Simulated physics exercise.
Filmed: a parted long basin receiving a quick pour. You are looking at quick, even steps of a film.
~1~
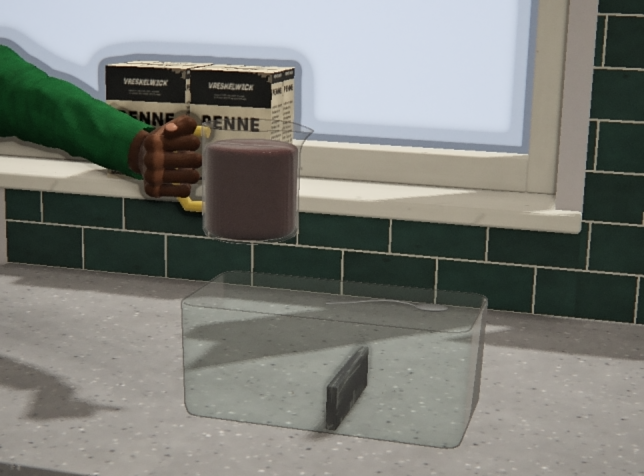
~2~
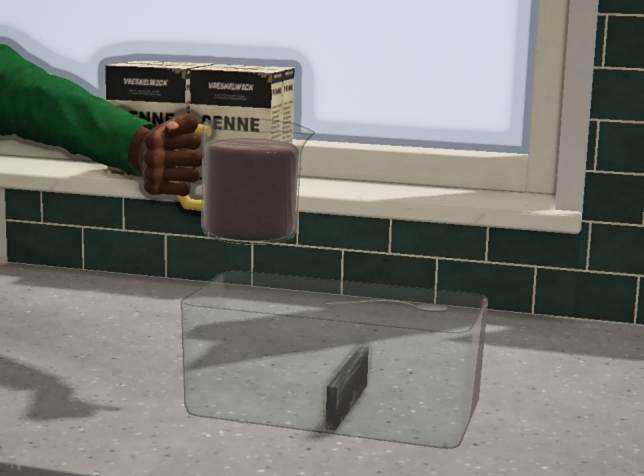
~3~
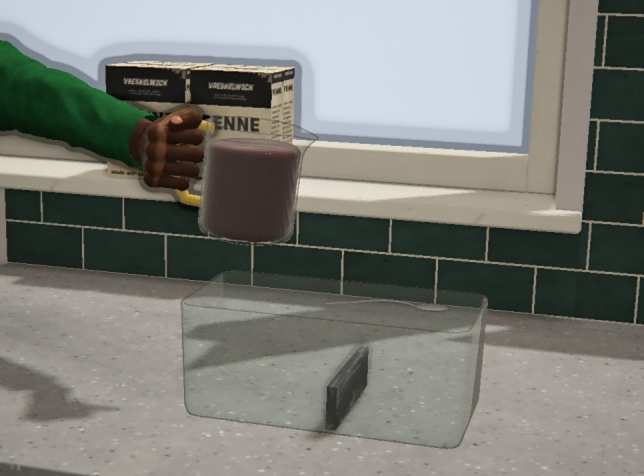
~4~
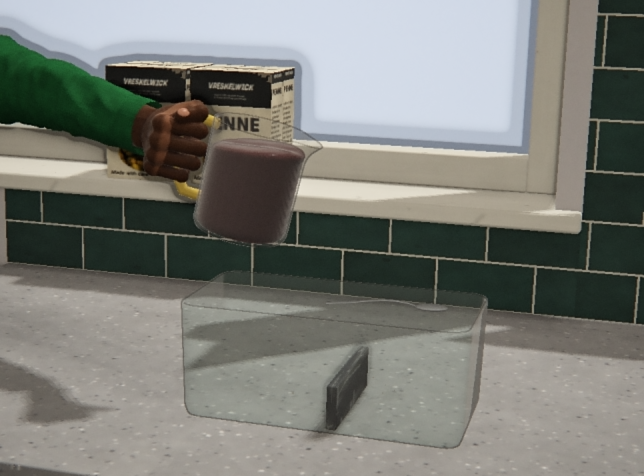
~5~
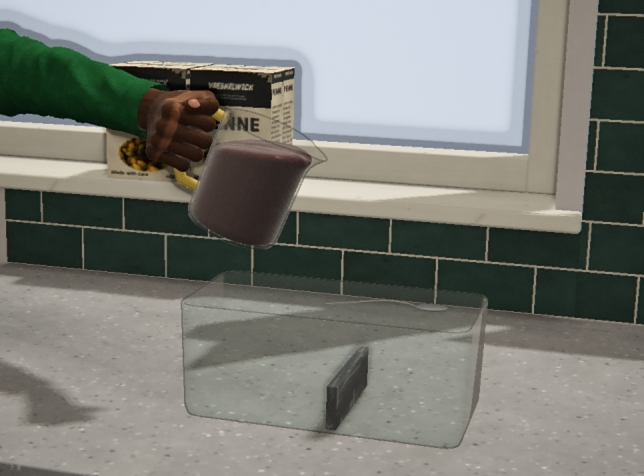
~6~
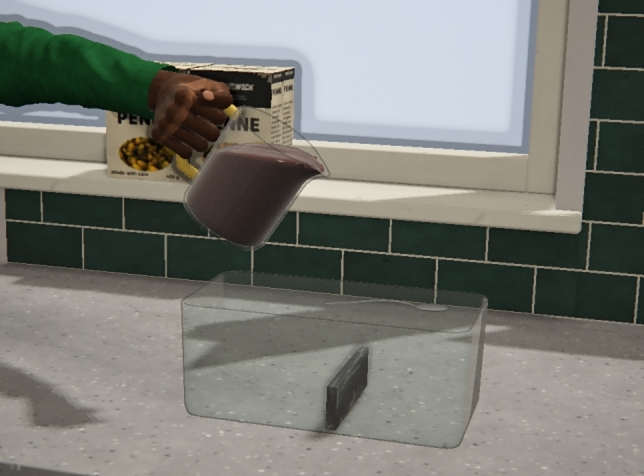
The video shows a hand in a green sleeve holding a clear jug of dark wine above a long, transparent basin with a low dark divider, then tilting the jug progressively to the right as the wine shifts toward its rim.
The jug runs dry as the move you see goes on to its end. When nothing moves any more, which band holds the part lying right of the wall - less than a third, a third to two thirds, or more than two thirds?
It falls in the band more than two thirds.
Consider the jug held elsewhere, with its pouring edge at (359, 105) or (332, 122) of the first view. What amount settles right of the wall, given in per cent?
It comes out at around 85 percent and then around 90 percent.
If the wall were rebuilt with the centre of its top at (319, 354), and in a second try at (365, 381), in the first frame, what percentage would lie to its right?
Roughly 95 % and 55 %.
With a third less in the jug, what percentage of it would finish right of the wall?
Roughly 65 in a hundred.
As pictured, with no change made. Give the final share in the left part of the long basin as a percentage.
Around 20 %.
A moment on, the jug is tipped on its side and 62 per cent is still to pour, 0 is left of the wall and 14 right of it.
Next, the jug is tipped right over and 21 per cent is still to pour, 7 is left of the wall and 56 right of it.
Then the jug is tipped right over and 6 per cent is still to pour, 12 is left of the wall and 77 right of it.
Later the jug is tipped right over and 1 per cent is still to pour, 18 is left of the wall and 79 right of it.
Finally, 20 per cent lies left of the wall, 79 right of it and 1 outside.
